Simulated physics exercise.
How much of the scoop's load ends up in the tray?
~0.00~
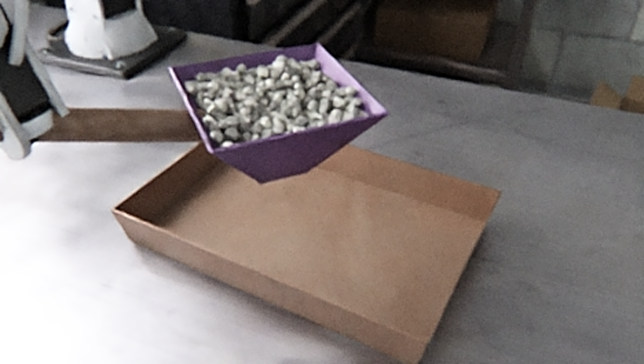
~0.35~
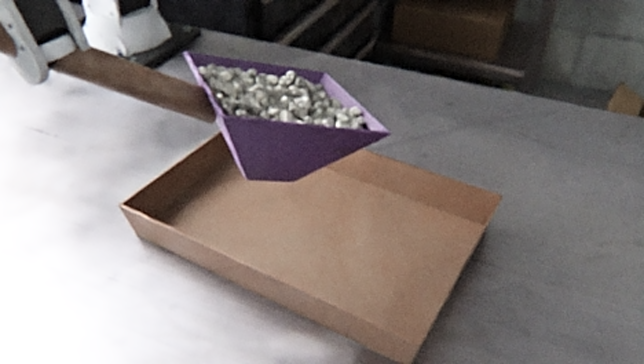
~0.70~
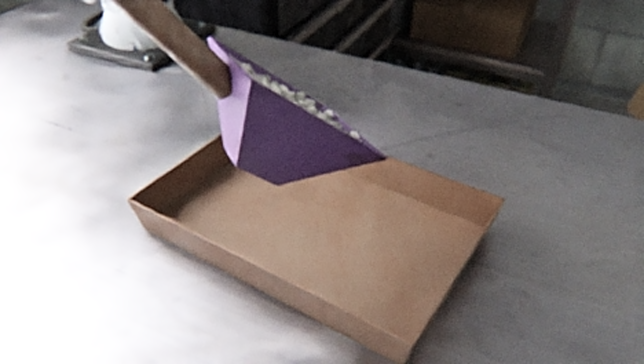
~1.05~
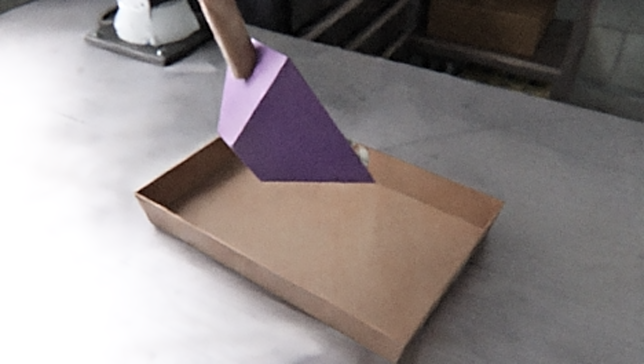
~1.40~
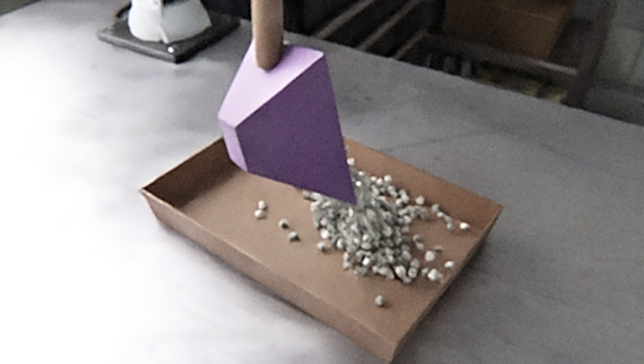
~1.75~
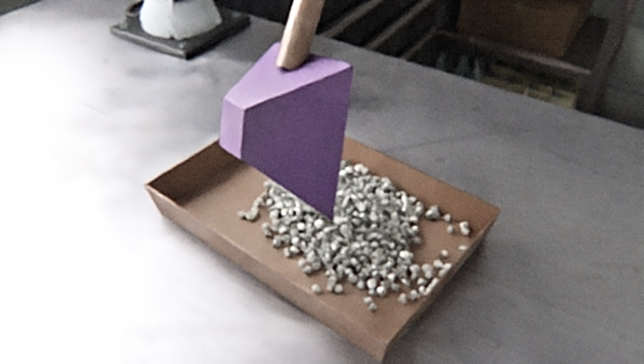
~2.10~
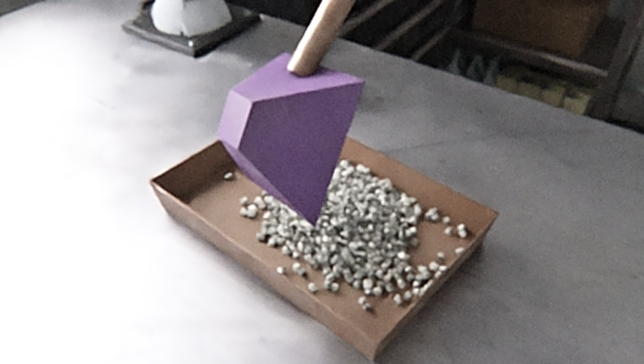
A large amount ends up there, with practically the whole load lying in a broad heap in the tray.
At first, a flared purple scoop full of small grey pieces is held by its wooden handle above an empty, shallow brown tray on a grey table, with part of a white and black device at the upper left. The scoop begins to tilt toward the right while the view drifts slightly sideways. It tips steeply until its contents are almost hidden, yet the tray is still empty. Then the pieces pour over the lip and scatter across the tray. The scoop keeps turning until it is nearly upside down, leaving a broad grey heap lying in the tray.
